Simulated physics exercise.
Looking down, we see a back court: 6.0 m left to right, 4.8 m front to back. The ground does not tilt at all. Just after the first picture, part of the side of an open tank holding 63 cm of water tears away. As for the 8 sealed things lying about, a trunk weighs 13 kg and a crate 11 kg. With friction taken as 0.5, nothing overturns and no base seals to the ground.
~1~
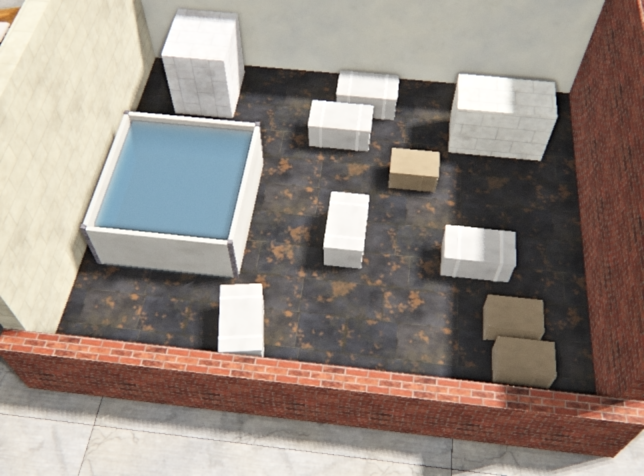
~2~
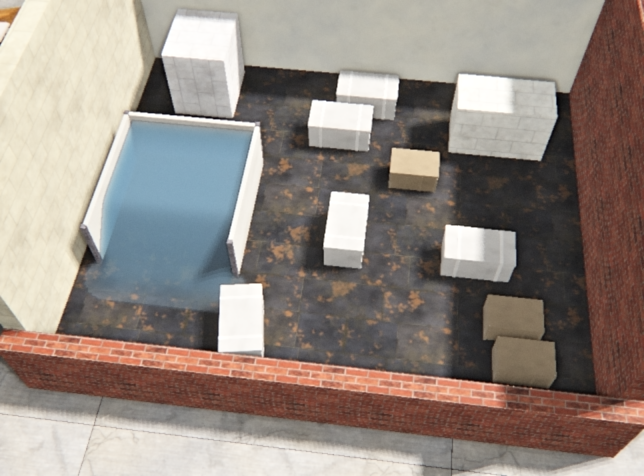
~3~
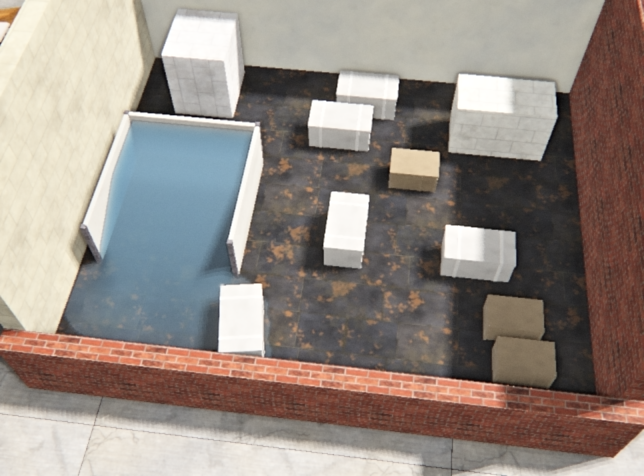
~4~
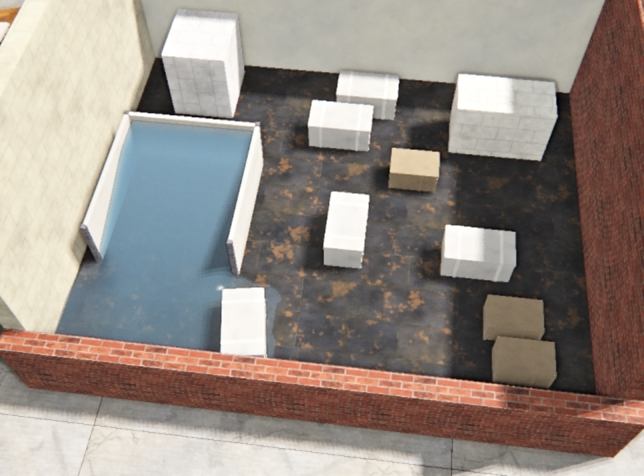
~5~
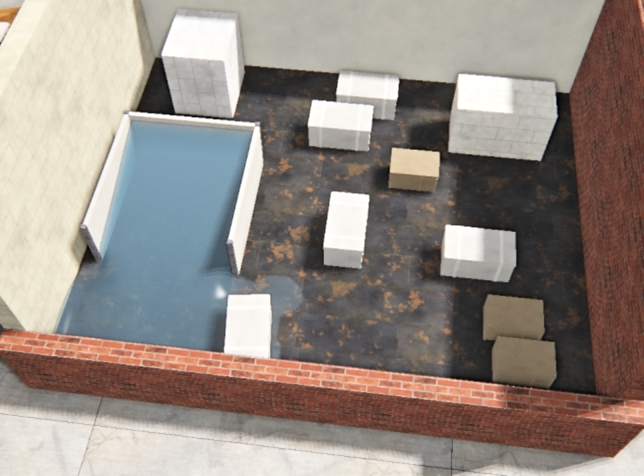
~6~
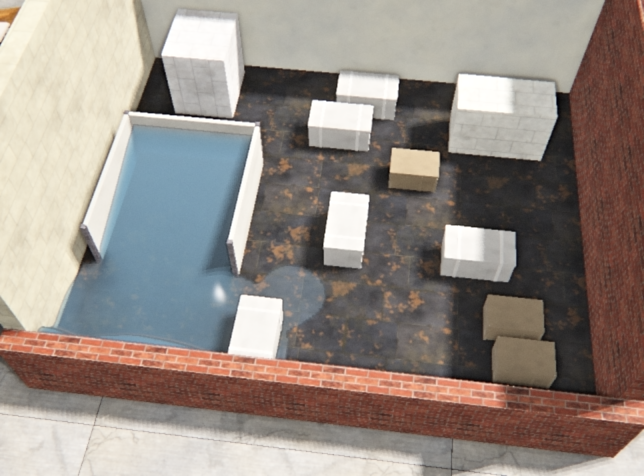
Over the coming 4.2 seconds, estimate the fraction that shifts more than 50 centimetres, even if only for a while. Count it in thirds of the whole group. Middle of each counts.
I predict the proportion will fall in the middle band.
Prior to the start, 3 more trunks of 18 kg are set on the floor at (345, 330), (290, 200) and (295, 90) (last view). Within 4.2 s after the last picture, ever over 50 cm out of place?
Going through them in turn, I'd say beyond, not that far and not that far.
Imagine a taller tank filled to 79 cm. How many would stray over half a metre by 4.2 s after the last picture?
The answer would then be 5.
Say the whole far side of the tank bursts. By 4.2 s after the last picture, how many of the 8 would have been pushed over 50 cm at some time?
Then it comes to 4 of them.
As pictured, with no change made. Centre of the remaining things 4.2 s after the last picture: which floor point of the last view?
Around (448, 188).
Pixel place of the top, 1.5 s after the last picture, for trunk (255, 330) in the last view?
Around (421, 263).
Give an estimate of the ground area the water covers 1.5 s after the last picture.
Around 11.0 m2 of it.
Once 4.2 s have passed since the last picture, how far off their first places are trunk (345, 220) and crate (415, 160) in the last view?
Respectively, 80 centimetres and 0 centimetres.
Then, 0.4 s after the last picture 1 of 8 are over 50 cm from their spots; 0 afloat.
Then, 1.5 s after the last picture 1 of 8 are over 50 cm from their spots; 0 afloat.
Then, 2.8 s after the last picture 5 of 8 are over 50 cm from their spots; 3 afloat.
Then, 4.2 s after the last picture 5 of 8 are over 50 cm from their spots, and 5 have been at some point; 4 afloat.
